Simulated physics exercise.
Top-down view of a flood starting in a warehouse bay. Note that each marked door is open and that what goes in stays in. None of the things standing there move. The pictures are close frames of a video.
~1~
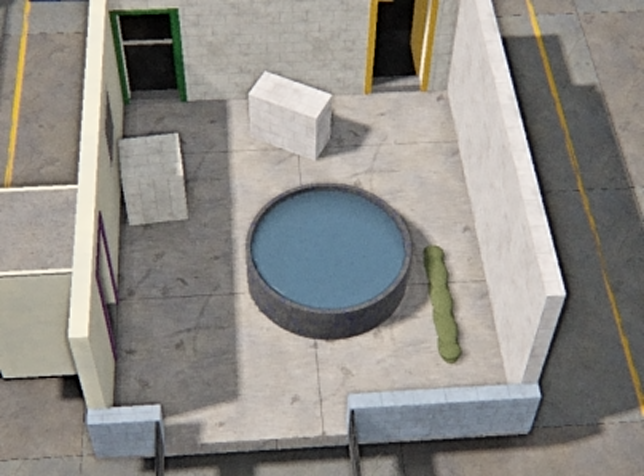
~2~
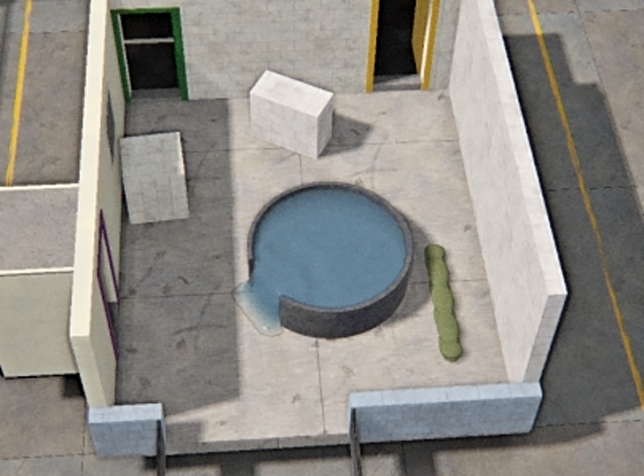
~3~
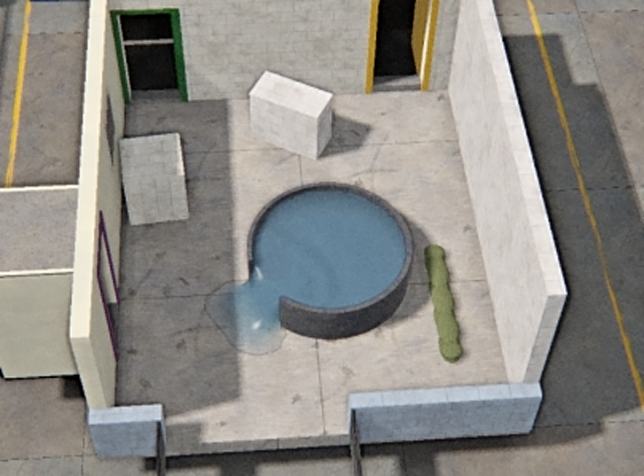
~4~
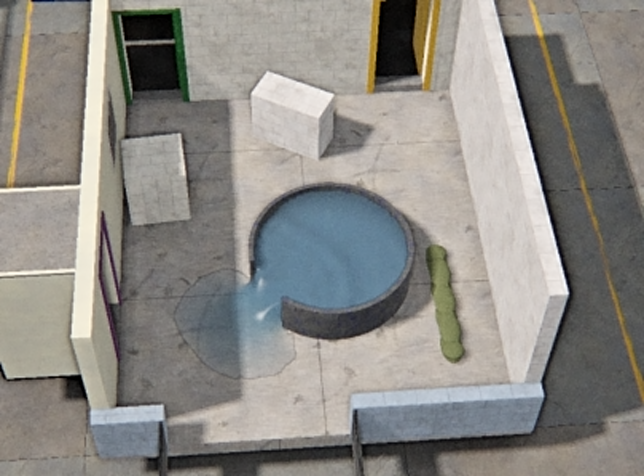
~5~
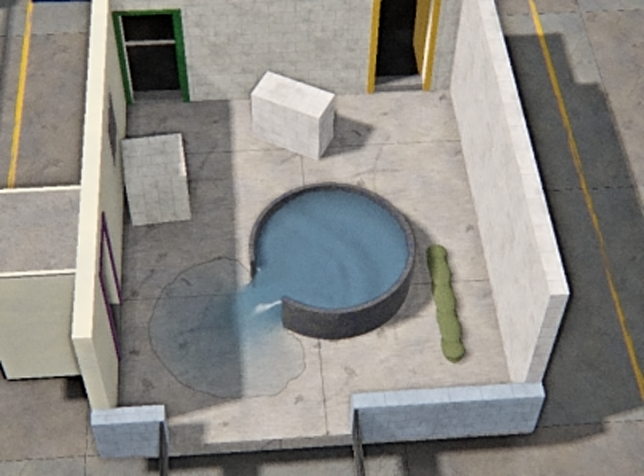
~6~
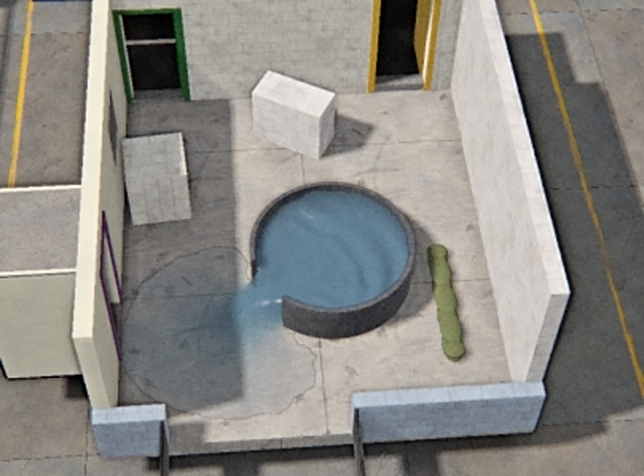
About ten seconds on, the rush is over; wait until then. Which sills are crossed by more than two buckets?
The green door will not go over two buckets. The yellow door will not go over two buckets. The purple door will be deluged.
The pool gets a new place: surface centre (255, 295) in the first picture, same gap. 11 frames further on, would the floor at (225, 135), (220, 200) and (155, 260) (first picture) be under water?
Spared, spared, soaked.
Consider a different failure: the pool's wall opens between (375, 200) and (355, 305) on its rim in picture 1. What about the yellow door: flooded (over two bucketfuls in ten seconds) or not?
Well, it turns out the yellow door crosses the threshold.
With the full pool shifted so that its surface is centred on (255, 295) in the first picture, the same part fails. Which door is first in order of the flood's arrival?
I'd go with the one in purple.
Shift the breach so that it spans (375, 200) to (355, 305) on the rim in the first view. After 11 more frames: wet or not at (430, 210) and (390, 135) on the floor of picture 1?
Well, the first place would be submerged and the second one submerged.
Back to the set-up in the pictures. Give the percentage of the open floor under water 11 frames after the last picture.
Close to 25 percent, by my reckoning.
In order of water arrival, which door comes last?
Answer is the one in yellow.
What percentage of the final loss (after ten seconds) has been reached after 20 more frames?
Close to 40 out of every hundred.
A moment on, water covers 20 % of the floor; the green door not reached, the yellow door not reached, the purple door over two buckets in.
Next, water covers 25 % of the floor; the green door not reached, the yellow door not reached, the purple door far over two buckets in.
Then, water covers 25 % of the floor; the green door not reached, the yellow door not reached, the purple door far over two buckets in.
Later, water covers 35 % of the floor; the green door wet at the sill, nothing in, the yellow door not reached, the purple door far over two buckets in.
In the end, water covers 55 % of the floor; the green door wet at the sill, nothing in, the yellow door wet at the sill, nothing in, the purple door far over two buckets in.
